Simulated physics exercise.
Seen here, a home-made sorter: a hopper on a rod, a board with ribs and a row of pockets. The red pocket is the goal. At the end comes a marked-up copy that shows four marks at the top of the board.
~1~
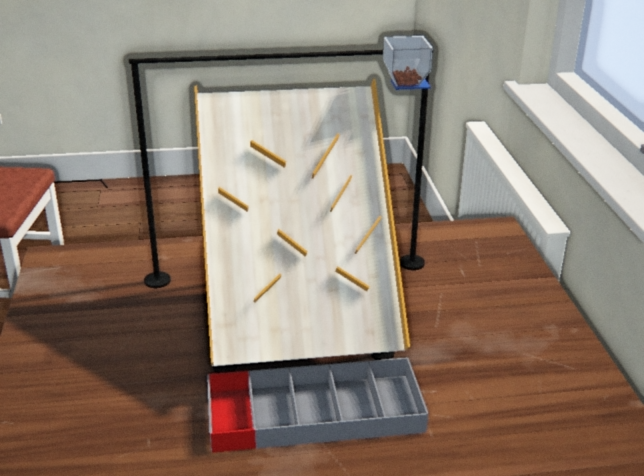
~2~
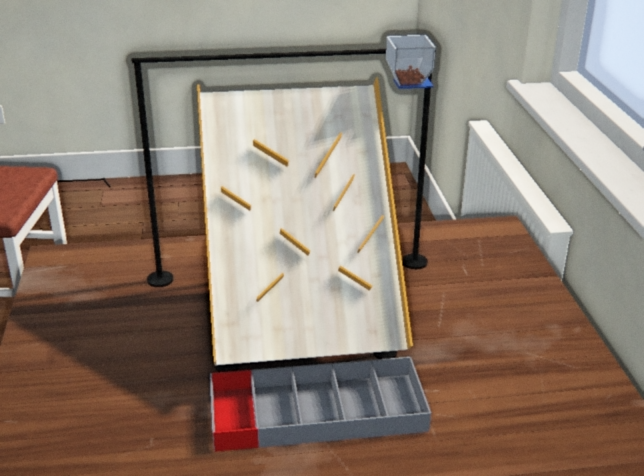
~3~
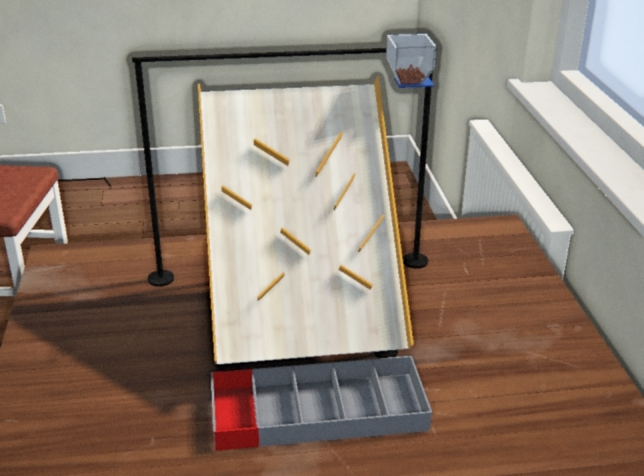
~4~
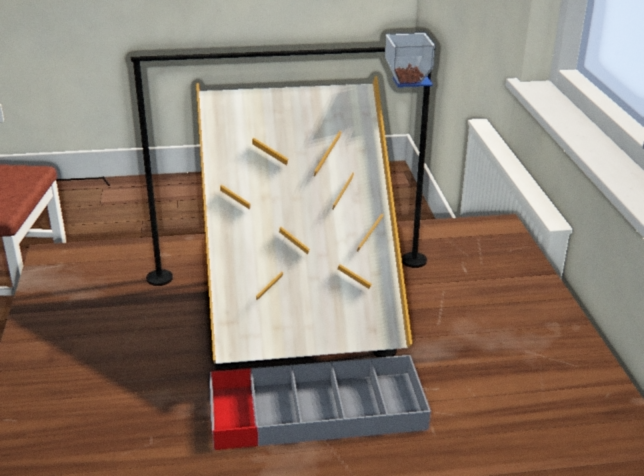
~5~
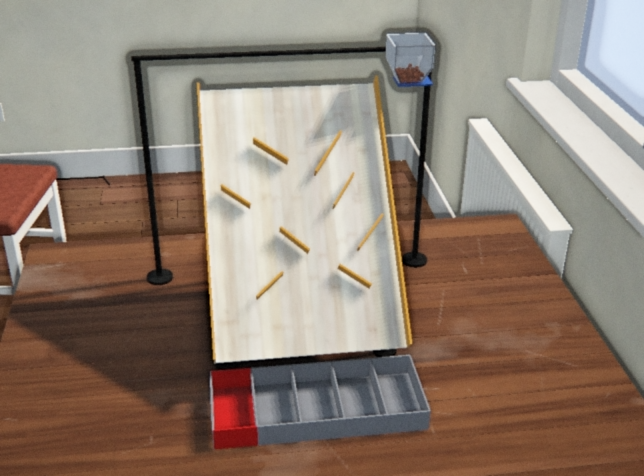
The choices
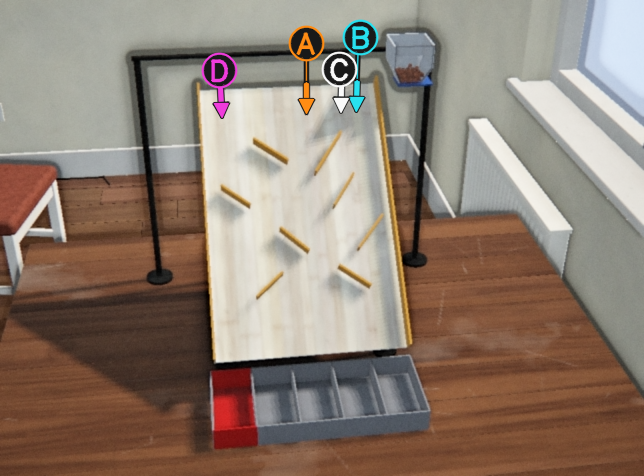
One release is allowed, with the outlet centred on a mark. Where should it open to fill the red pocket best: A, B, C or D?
The best mark is D.
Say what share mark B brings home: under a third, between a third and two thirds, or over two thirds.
Mark B gives under a third.
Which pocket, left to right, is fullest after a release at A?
The fourth from the left.
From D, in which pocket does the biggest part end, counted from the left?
It is the first one.
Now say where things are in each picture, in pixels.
Hopper at (406, 79), clay pellets, door shut, in the first frame.
Ribs (254, 140) to (289, 161), (316, 173) to (341, 133), (221, 187) to (251, 206), in the second frame.
Ribs (336, 206) to (355, 173), (281, 228) to (311, 251), (360, 248) to (384, 215), in the third frame.
Ribs (257, 297) to (283, 272), (339, 264) to (372, 285), in the fourth frame.
Red pocket at (236, 436), number 1 of 5 from the left, in the fifth frame.
On the marked copy, mark A meets the board at (306, 108); mark B meets the board at (356, 106); mark C meets the board at (341, 107); mark D meets the board at (221, 112).
For mark A, a small part in the red pocket, nearly all in other pockets.
For mark B, none in the red pocket, most in other pockets, a small part held on the board, a stray few outside the box.
For mark C, none in the red pocket, most in other pockets, a small part held on the board.
For mark D, most in the red pocket, about a quarter in other pockets, a stray few outside the box.
